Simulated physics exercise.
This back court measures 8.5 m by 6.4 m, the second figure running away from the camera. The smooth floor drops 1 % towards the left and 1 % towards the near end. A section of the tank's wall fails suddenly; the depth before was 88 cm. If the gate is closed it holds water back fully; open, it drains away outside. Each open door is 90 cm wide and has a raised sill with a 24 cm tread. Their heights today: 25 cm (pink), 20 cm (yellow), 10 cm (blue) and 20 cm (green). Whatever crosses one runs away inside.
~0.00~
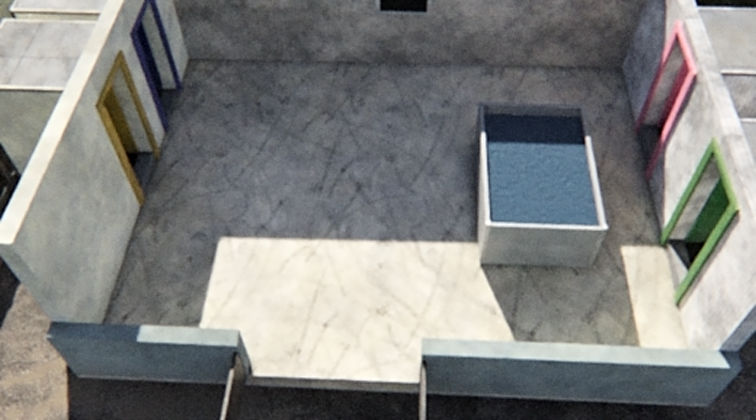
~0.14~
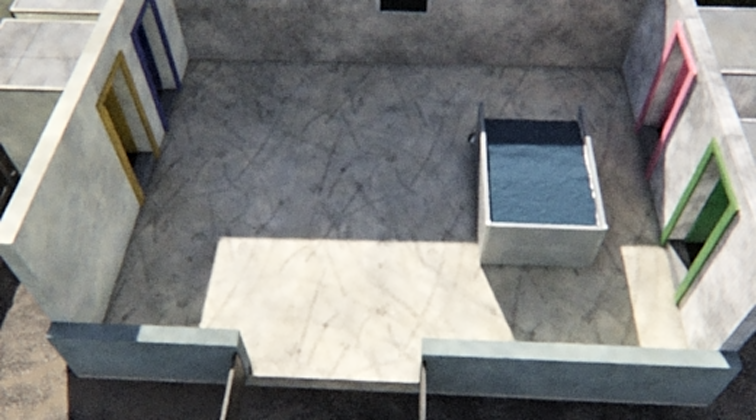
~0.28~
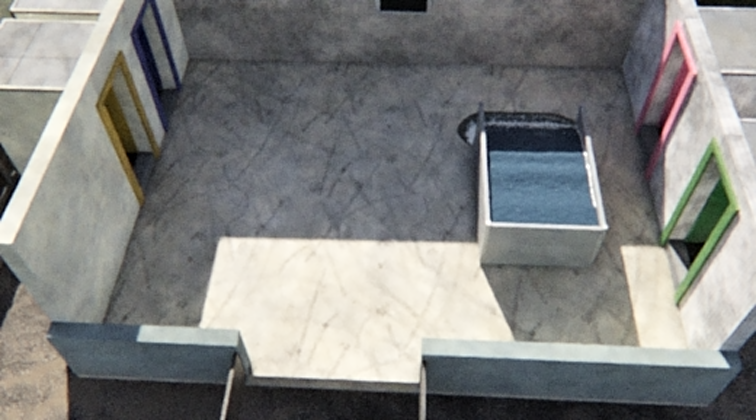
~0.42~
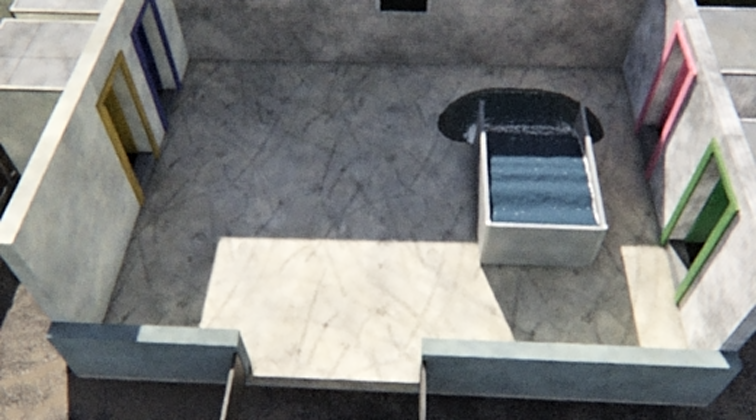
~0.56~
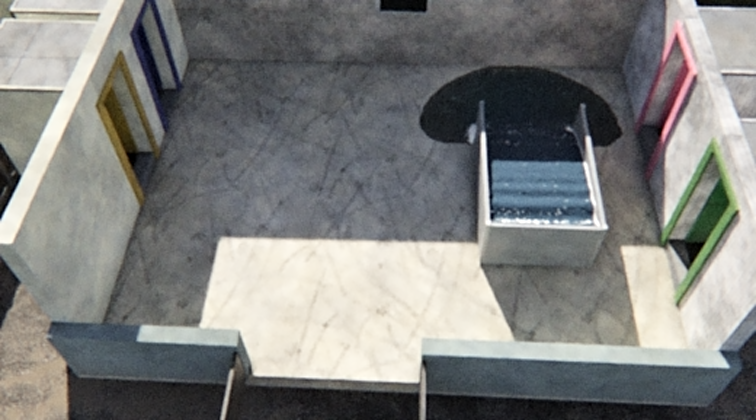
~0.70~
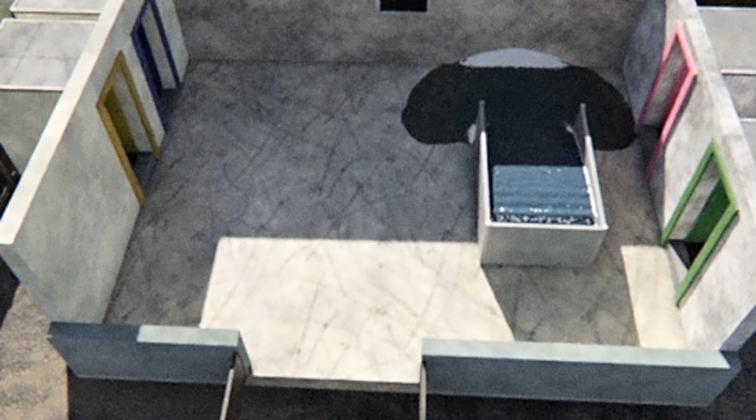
A walled grey courtyard with a sunlit patch near its front opening is seen from high above, the camera still. Blue and yellow door surrounds line the left wall, pink and green ones the right, and a pale tank of dark blue water stands right of centre. The tank's far side opens, and water pours out behind it, spreading in a dark, widening fan towards the back wall and both sides while the level inside sinks.
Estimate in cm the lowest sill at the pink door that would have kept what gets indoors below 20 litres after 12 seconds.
About 8.5 cm.
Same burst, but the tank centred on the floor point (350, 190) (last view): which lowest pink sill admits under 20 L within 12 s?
Some 10.5 cm.
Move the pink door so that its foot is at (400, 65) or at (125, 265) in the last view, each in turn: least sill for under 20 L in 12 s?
Roughly 15 and 13.0 cm.
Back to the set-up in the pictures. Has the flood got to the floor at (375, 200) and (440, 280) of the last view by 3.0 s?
In that order: Still dry, still dry.
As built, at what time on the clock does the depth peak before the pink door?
Near 3.6 s.
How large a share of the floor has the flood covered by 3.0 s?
About 40 per cent.
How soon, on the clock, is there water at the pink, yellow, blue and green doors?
Arrival: Pink 1.0 s, yellow 3.4 s, blue 2.8 s, green 3.0 s.
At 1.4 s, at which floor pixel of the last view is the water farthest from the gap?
Near (342, 64).
After 1.4 s water covers 15 % of the floor, deepest (53 cm) near (612, 70); 2 cm at the pink door, 0 litres in over its 25 cm sill.
After 3.0 s water covers 40 % of the floor, deepest (36 cm) near (614, 76); 12 cm at the pink door, 0 litres in over its 25 cm sill.
After 12.0 s water covers 90 % of the floor, deepest (14 cm) near (93, 352); 2 cm at the pink door, 0 litres in over its 25 cm sill.
At the pink door as built, the water arrived by 1.1 s and peaked near 14 cm at 3.6 s.
With a sill of 6.5 cm, 40 litres would have come in within the 12 s; with 10.5 cm, 9 litres. So under 20 litres takes about 8.5 cm.
